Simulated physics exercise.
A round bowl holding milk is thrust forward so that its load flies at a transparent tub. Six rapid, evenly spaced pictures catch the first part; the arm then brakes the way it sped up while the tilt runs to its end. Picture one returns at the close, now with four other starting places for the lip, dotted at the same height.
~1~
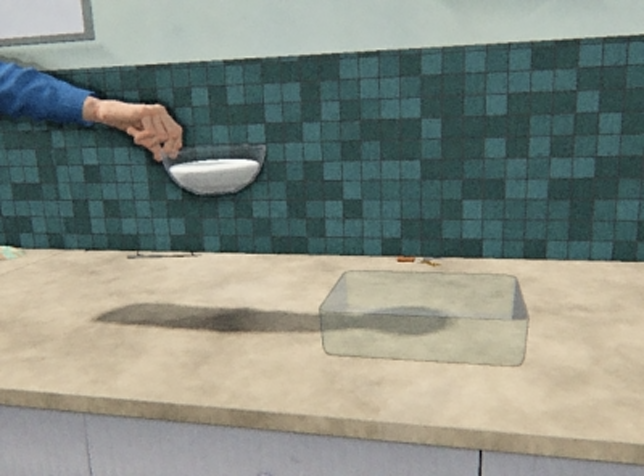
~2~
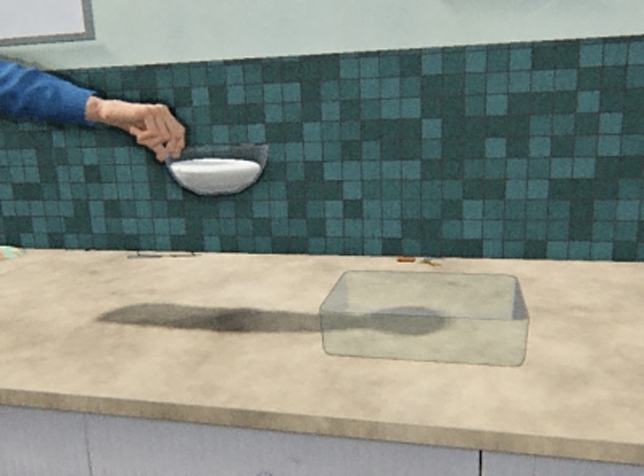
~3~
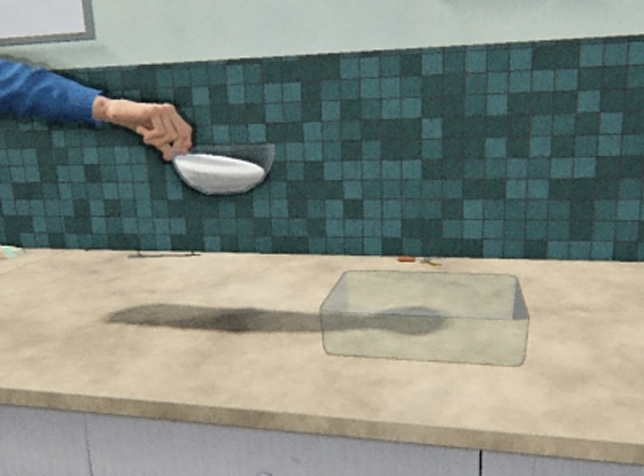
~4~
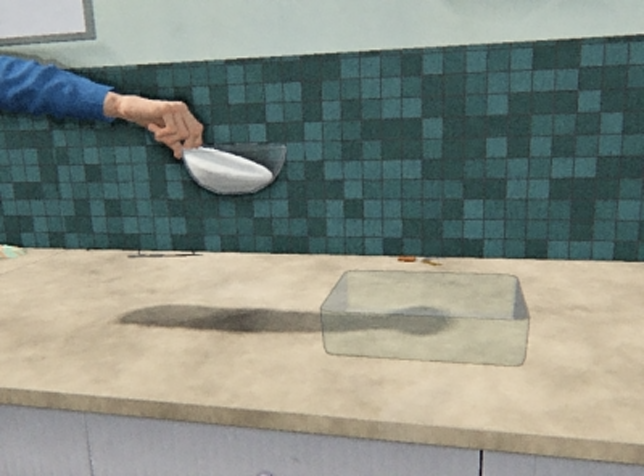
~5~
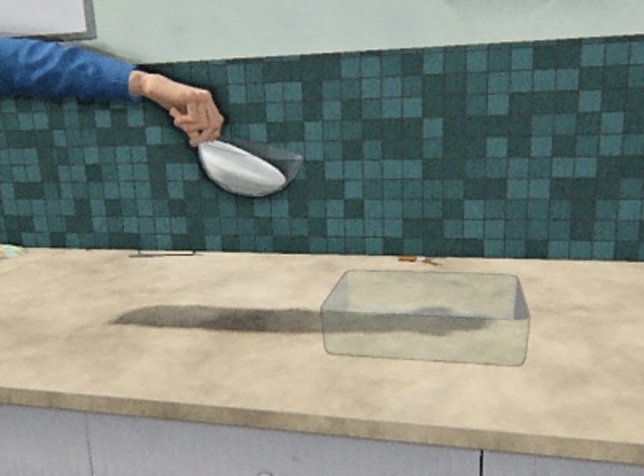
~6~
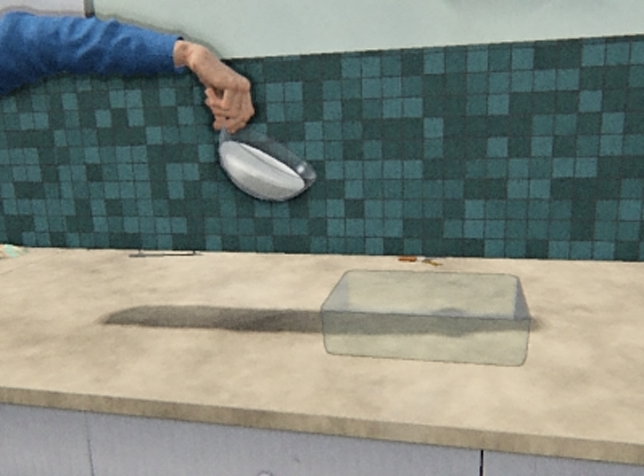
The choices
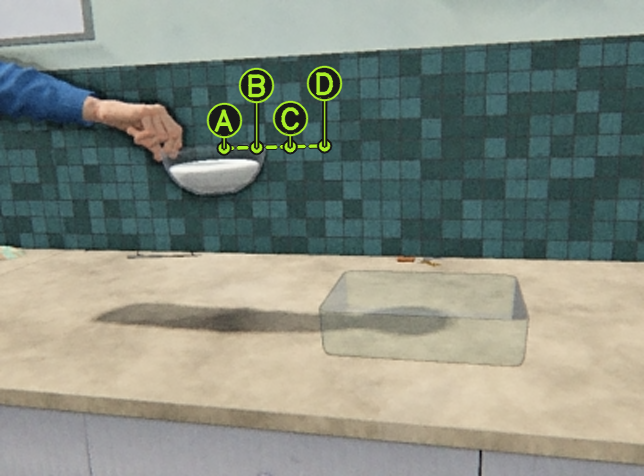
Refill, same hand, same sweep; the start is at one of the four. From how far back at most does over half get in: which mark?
That is spot A.
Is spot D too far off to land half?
No, not at all.
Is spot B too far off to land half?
No.
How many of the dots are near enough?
All of the four.
In lime, A at (224, 148); B at (256, 147); C at (290, 146); D at (324, 145).
If A is chosen, about 65 % lands in the tub, 17 % falls short and 18 % goes beside or beyond.
If B is chosen, about 69 % lands in the tub, 4 % falls short and 26 % goes beside or beyond.
If C is chosen, about 63 % lands in the tub, 4 % falls short and 33 % goes beside or beyond.
If D is chosen, about 68 % lands in the tub, 8 % falls short and 24 % goes beside or beyond.
